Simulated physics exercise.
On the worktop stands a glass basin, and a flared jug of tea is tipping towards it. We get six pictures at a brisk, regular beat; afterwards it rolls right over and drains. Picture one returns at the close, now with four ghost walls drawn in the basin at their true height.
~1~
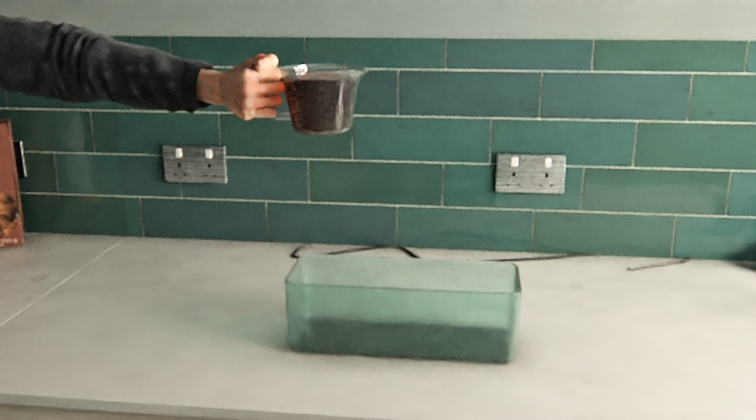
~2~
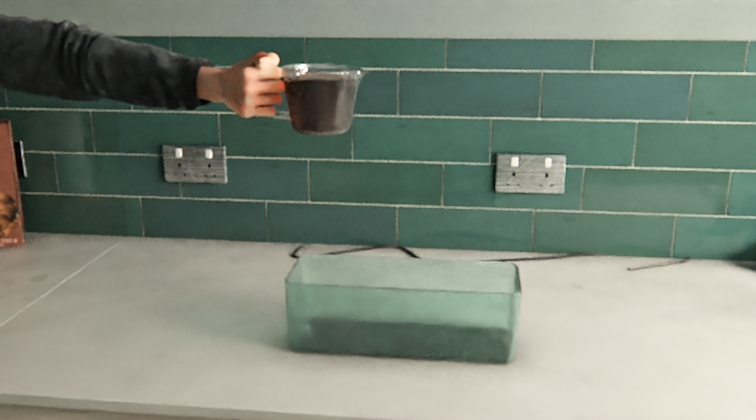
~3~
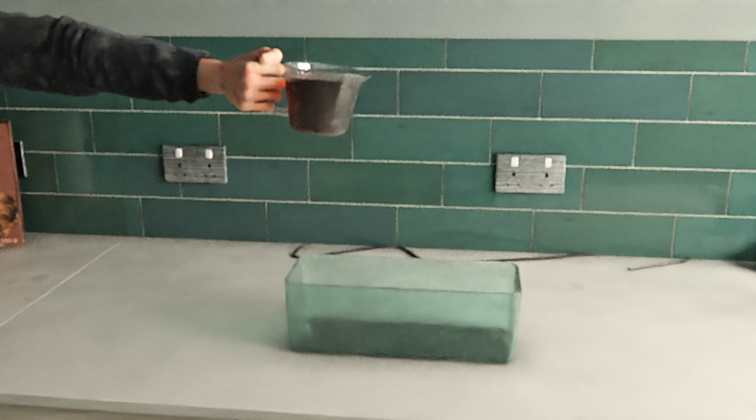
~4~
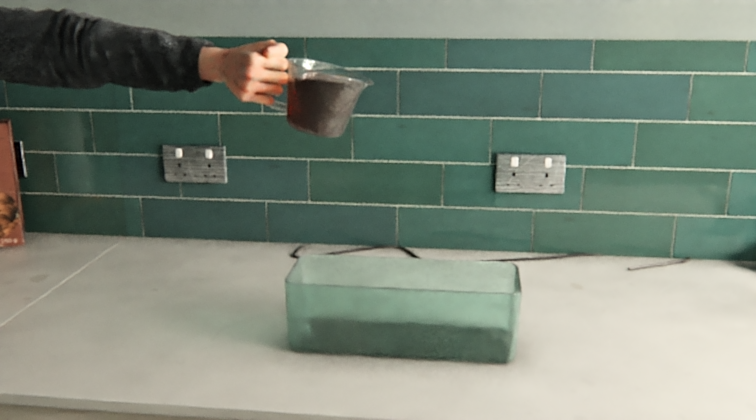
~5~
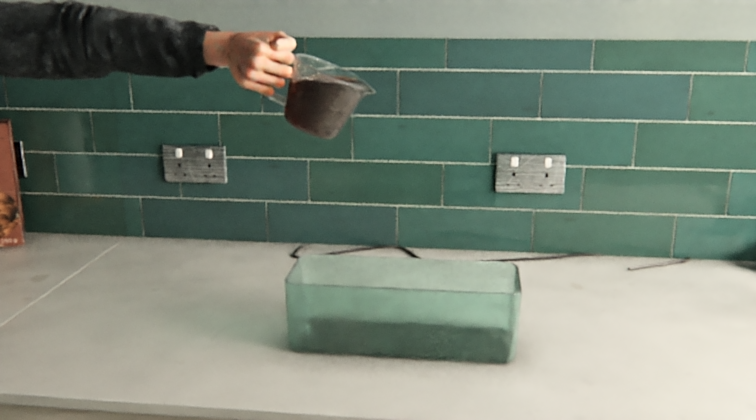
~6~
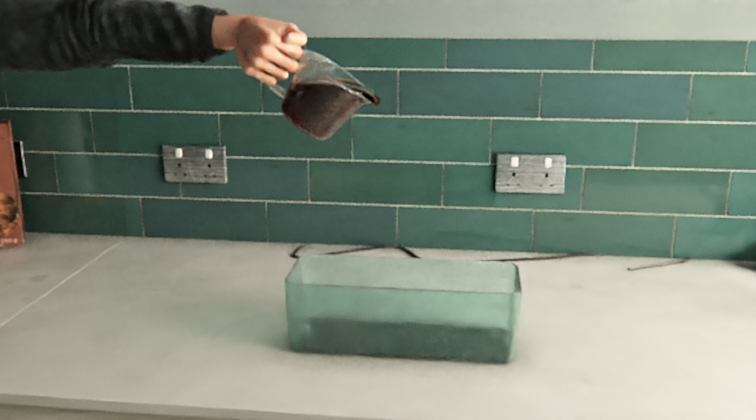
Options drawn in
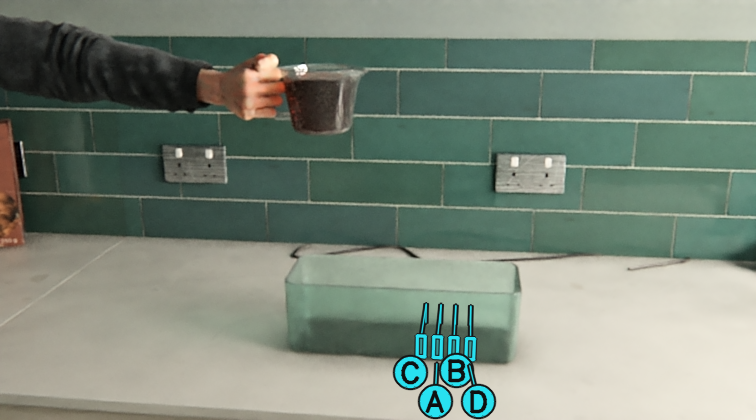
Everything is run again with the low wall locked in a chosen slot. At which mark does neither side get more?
It is C.
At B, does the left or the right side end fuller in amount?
The left one.
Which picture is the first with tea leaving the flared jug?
In picture 6.
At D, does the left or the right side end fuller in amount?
More ends on the left.
On the marked copy, A at (436, 363); B at (453, 364); C at (420, 362); D at (469, 365).
With A, about 77 % ends left of the wall and 11 % right of it; 12 % is lost outside.
With B, about 82 % ends left of the wall and 11 % right of it; 7 % is lost outside.
With C, about 55 % ends left of the wall and 41 % right of it; 4 % is lost outside.
With D, about 76 % ends left of the wall and 18 % right of it; 6 % is lost outside.
